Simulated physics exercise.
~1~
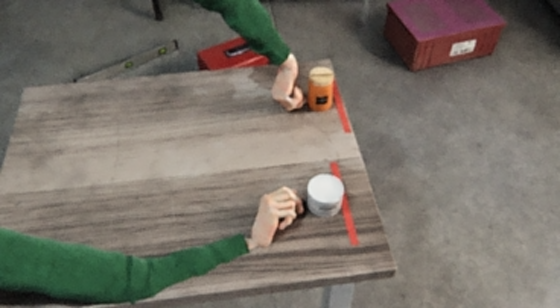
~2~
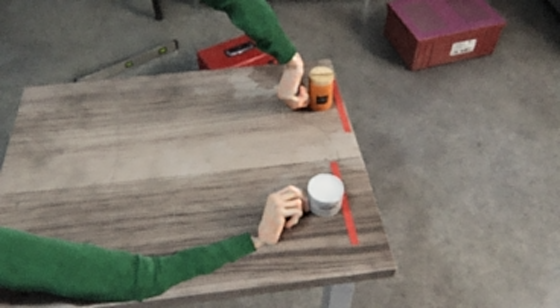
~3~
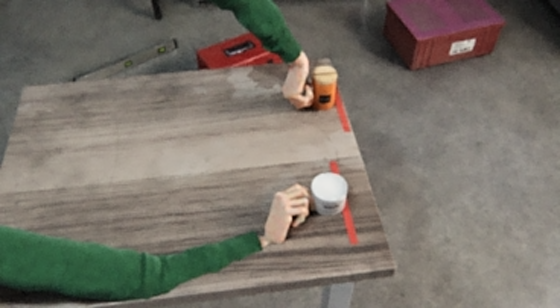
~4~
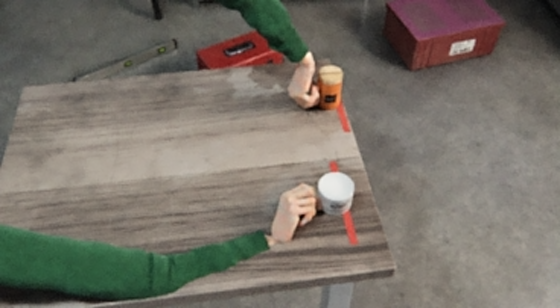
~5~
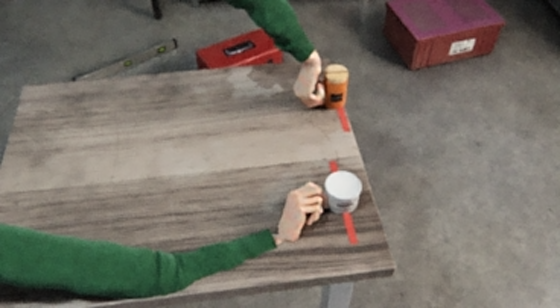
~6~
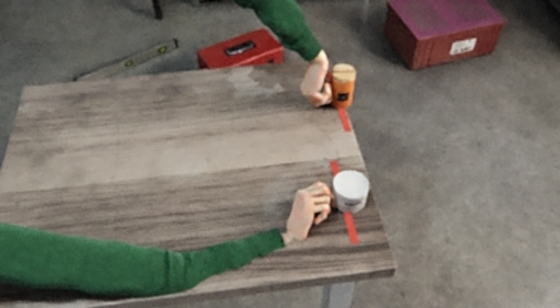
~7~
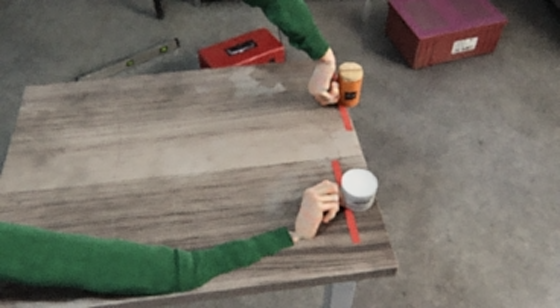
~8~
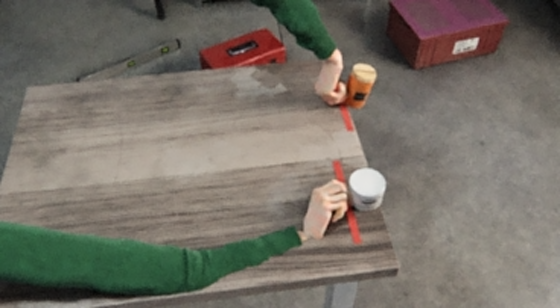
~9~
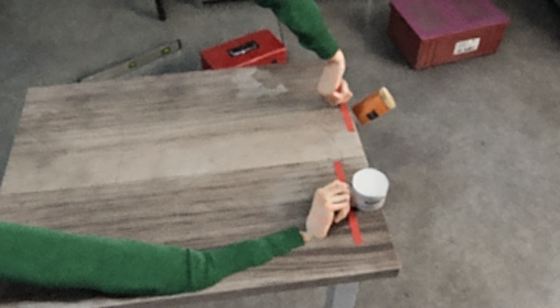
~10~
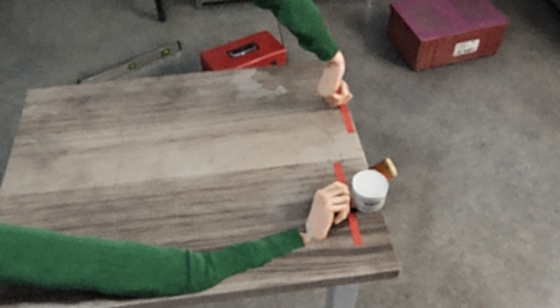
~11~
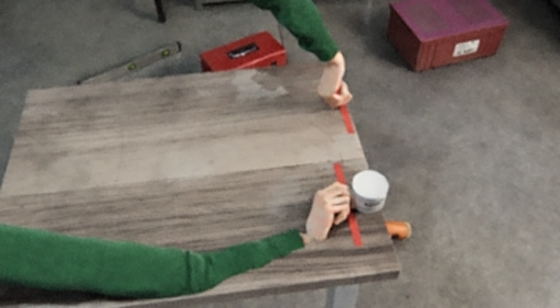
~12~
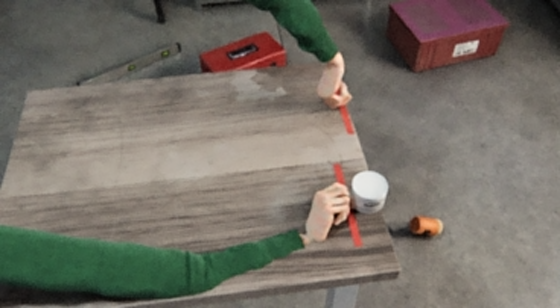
Two hands in green sleeves push an orange jar and a white tub side by side toward the right edge of a wood-grain table, seen from above with a slight sway. Red tape strips mark the edge, and two red boxes sit on the grey floor beyond. Both containers slide steadily right, the jar in the far lane and the tub in the near one. The hands stop at the tape as the jar tilts, tips over the edge and falls. It rolls on its side on the floor, while the tub stays perched at the table's edge.
